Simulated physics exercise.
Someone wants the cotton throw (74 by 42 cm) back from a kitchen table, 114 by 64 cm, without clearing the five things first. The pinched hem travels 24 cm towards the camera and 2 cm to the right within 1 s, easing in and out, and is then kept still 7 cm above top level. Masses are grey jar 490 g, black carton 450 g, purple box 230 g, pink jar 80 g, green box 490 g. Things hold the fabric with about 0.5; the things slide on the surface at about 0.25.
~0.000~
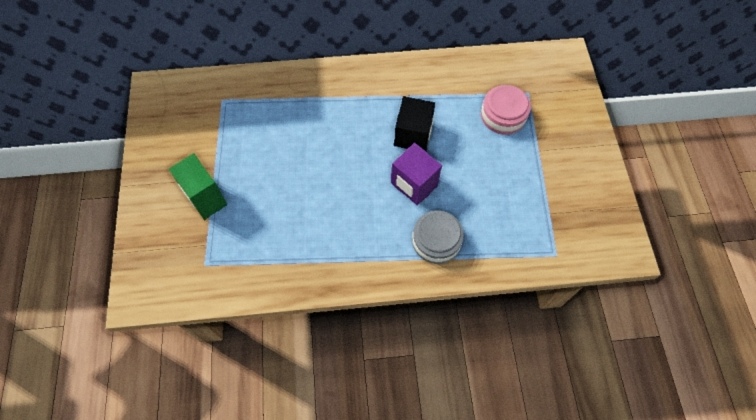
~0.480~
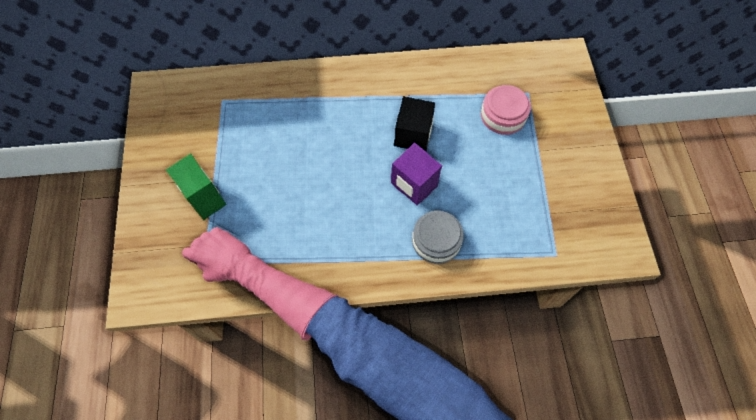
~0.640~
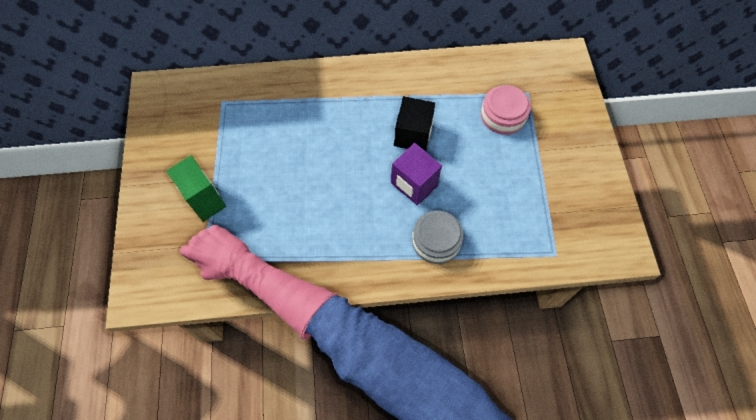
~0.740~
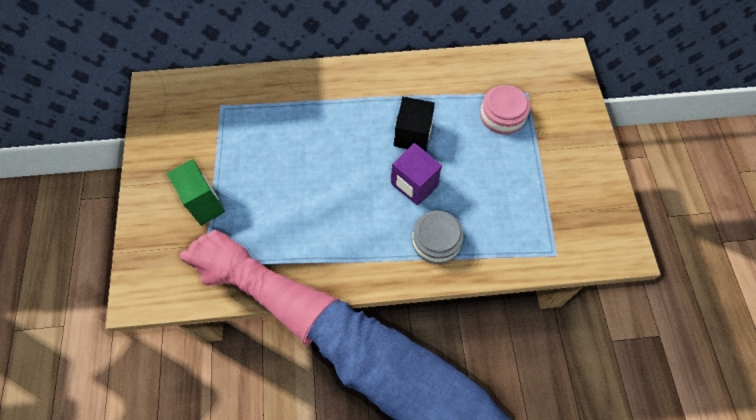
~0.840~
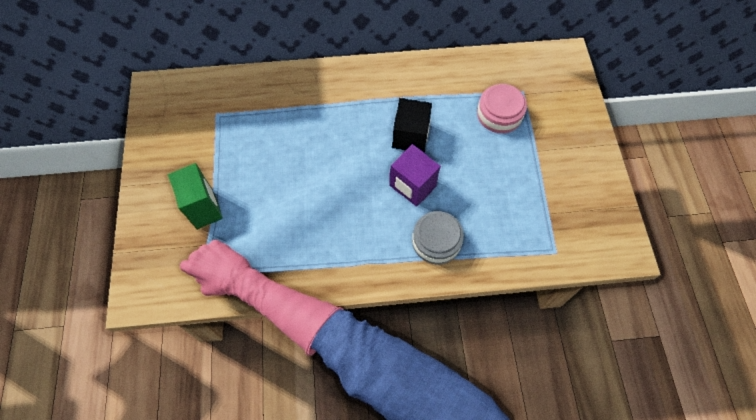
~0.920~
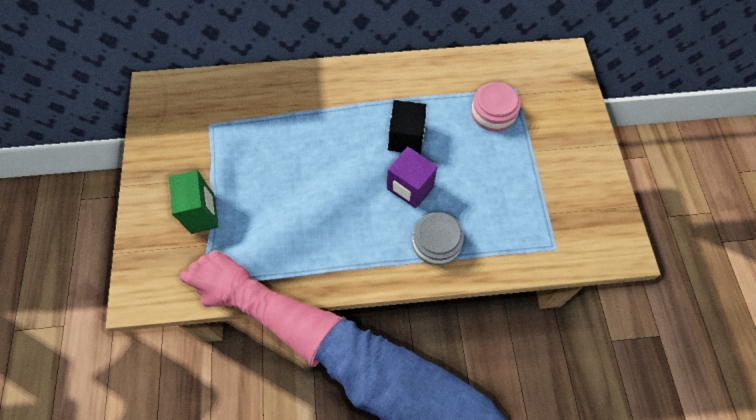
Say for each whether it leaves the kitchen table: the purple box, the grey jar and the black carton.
The purple box keeps to the top, the grey jar stays on, the black carton remains up there.
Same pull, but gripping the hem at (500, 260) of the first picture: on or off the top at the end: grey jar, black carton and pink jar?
Then: Grey jar goes over, black carton remains, pink jar stays on.
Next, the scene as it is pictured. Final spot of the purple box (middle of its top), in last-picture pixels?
Near (379, 201).
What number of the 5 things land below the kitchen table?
0 of them.
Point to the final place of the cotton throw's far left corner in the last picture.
At about (203, 189).
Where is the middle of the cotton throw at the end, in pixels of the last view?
Around (340, 222).
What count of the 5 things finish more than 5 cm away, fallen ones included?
I count 5.
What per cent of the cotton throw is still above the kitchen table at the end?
About 90 per cent.
After 1.1 s, 100 % of the cotton throw is still over the top; black carton 6 cm off its start, purple box 4 cm off its start, grey jar 1 cm off its start.
After 1.3 s, 95 % of the cotton throw is still over the top; black carton 11 cm off its start, purple box 7 cm off its start, grey jar 3 cm off its start.
After 1.4 s, 90 % of the cotton throw is still over the top; black carton 15 cm off its start at (357, 147), purple box 10 cm off its start at (383, 196), grey jar 5 cm off its start at (429, 252).
After 1.6 s, 90 % of the cotton throw is still over the top; black carton 17 cm off its start, purple box 12 cm off its start, grey jar 6 cm off its start.
After 3.2 s, 90 % of the cotton throw is still over the top; black carton 17 cm off its start at (351, 153), purple box 12 cm off its start at (379, 201), grey jar 6 cm off its start at (427, 255), pink jar 18 cm off its start at (430, 104).
